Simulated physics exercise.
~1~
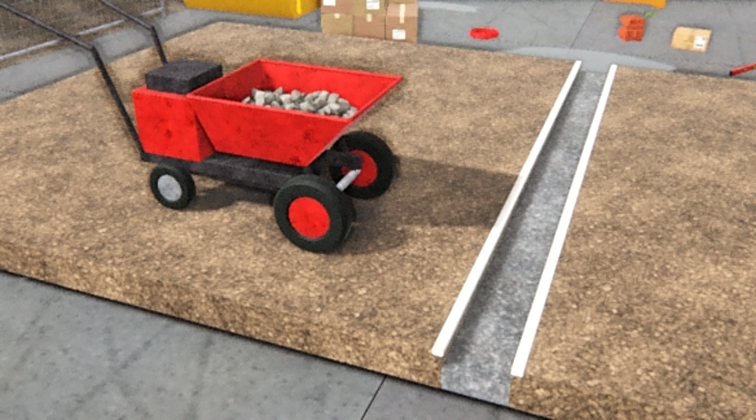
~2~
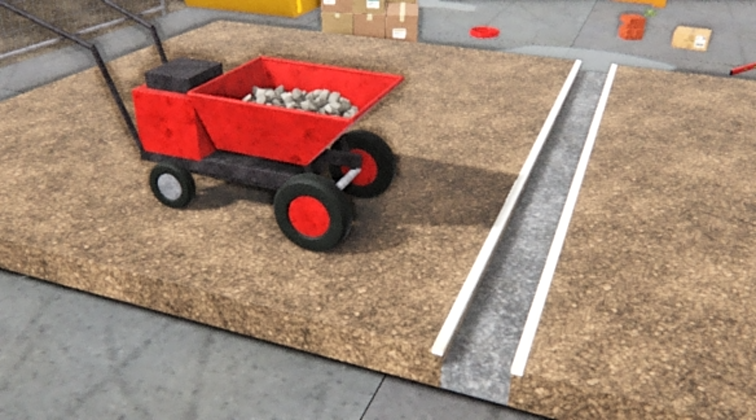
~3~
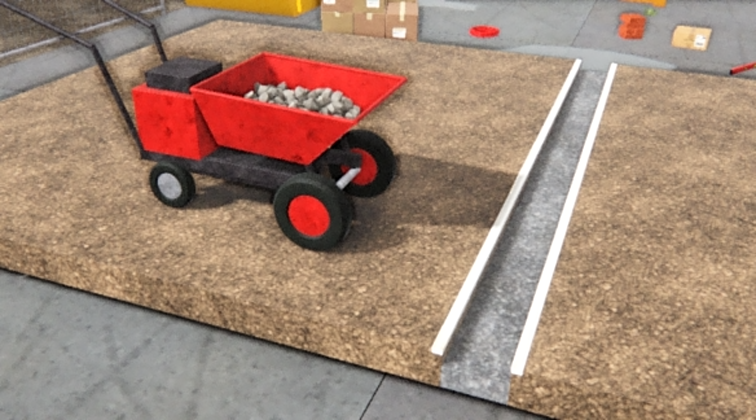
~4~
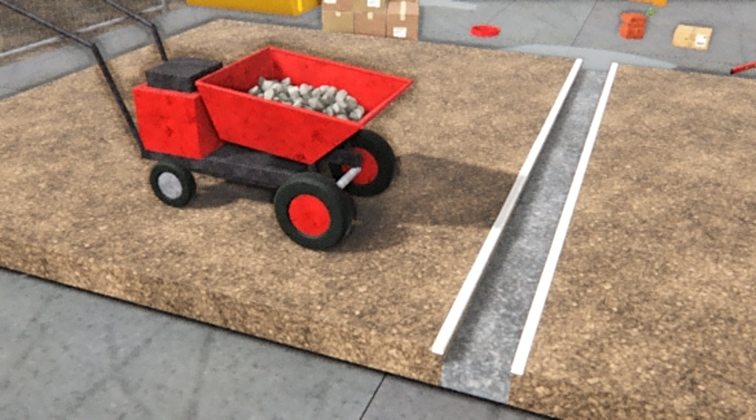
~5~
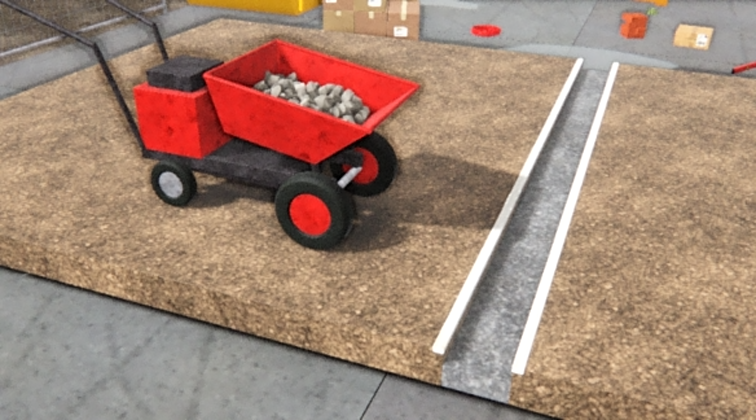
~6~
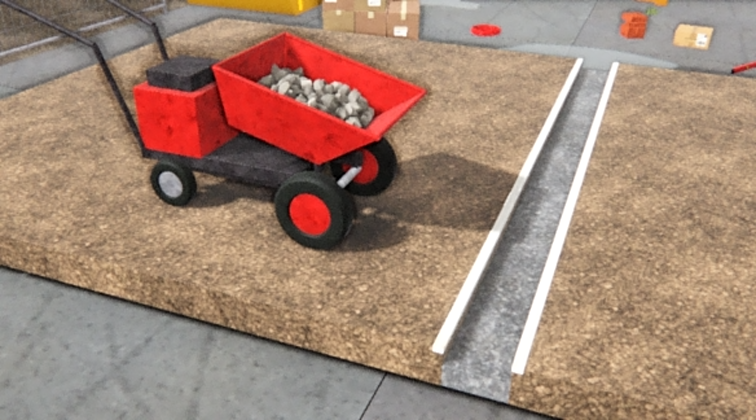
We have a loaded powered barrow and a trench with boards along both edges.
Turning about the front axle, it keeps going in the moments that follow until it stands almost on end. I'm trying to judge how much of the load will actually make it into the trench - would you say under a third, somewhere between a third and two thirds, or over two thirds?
The load will go in at a third to two thirds.
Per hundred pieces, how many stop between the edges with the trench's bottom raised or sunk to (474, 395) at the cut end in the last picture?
Estimate: Approx. 40 %.
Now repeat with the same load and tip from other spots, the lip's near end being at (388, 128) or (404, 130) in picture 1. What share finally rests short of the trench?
That would be roughly 10 in a hundred and then roughly 0 in a hundred.
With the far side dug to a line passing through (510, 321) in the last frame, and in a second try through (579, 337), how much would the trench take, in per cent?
About 40 %, then 40 %.
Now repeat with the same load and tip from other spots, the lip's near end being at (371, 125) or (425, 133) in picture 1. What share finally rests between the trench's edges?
The share would be near 60 percent, and then near 70 percent.
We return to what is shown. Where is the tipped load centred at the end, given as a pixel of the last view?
Somewhere around (488, 244) in the final view.
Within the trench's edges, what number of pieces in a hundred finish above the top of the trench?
Roughly 10 percent.
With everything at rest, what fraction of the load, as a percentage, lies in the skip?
Around 15 in a hundred.
Soon after the last picture, skip tipped steeply; all in the skip.
A little later, skip tipped right over; nearly all in the skip; a small part short of the trench.
Later still, skip tipped right over; about a quarter in the skip; about half short of the trench; about a third in or heaped over the trench.
At rest, skip tipped right over; a small part in the skip; about half short of the trench; about half in or heaped over the trench; none beyond it.
